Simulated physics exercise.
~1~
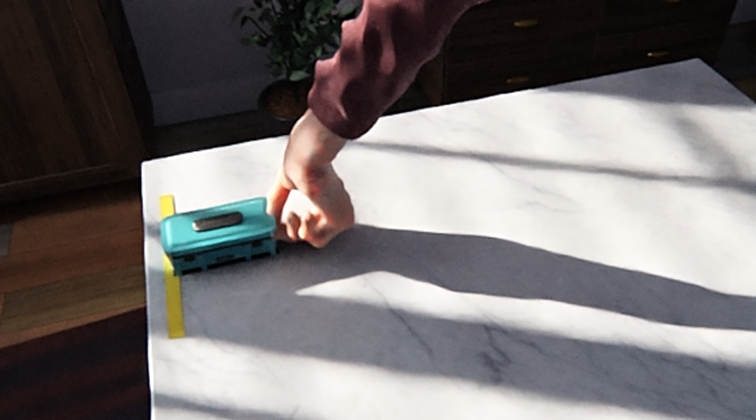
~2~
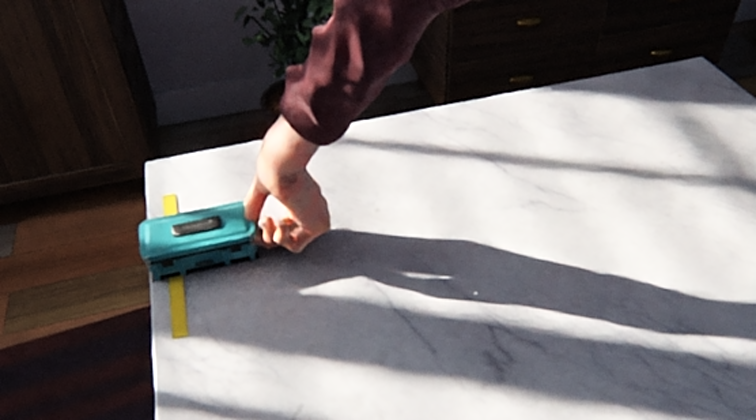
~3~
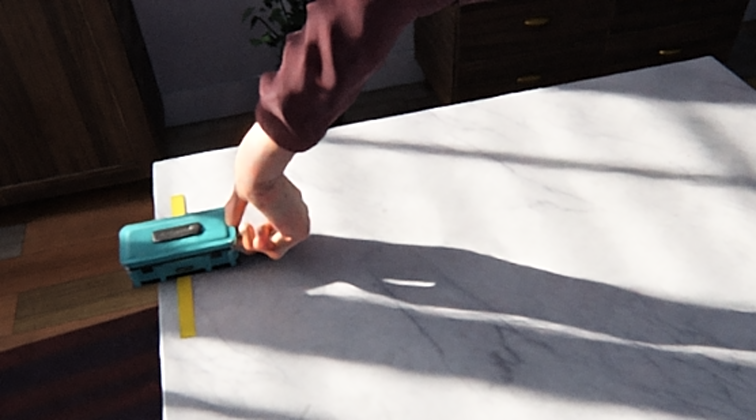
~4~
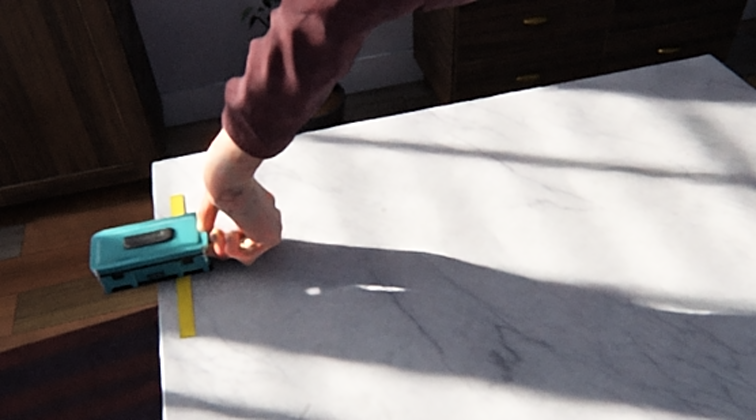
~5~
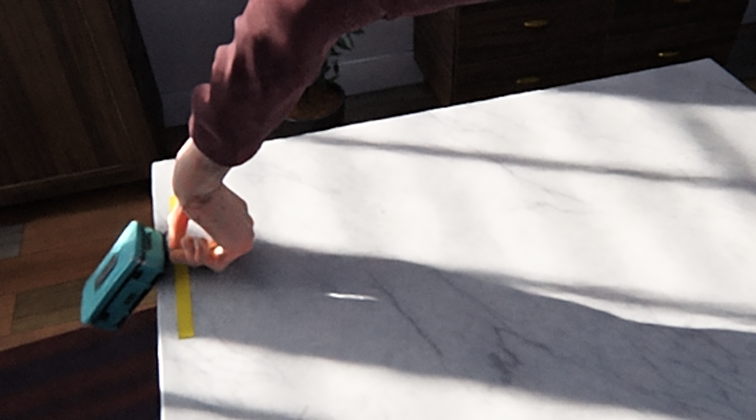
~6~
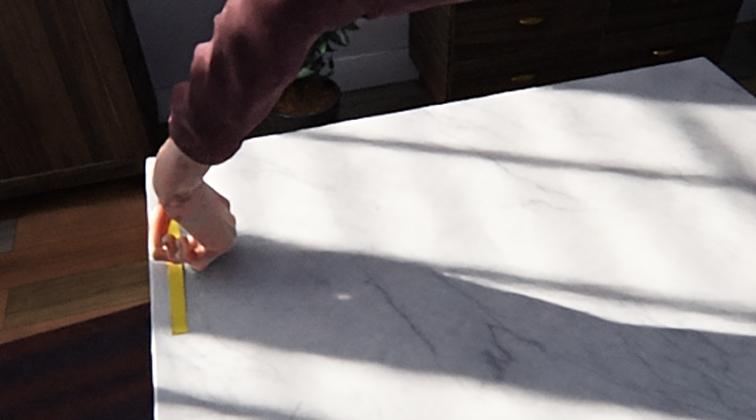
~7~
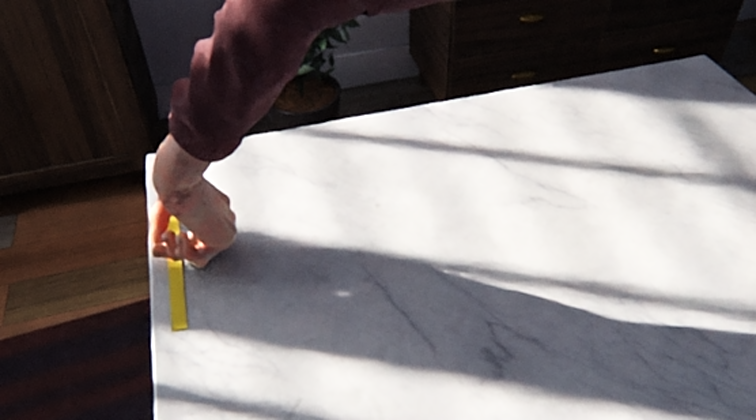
A turquoise case slides left past yellow tape, pushed by fingers, and tips off the table.
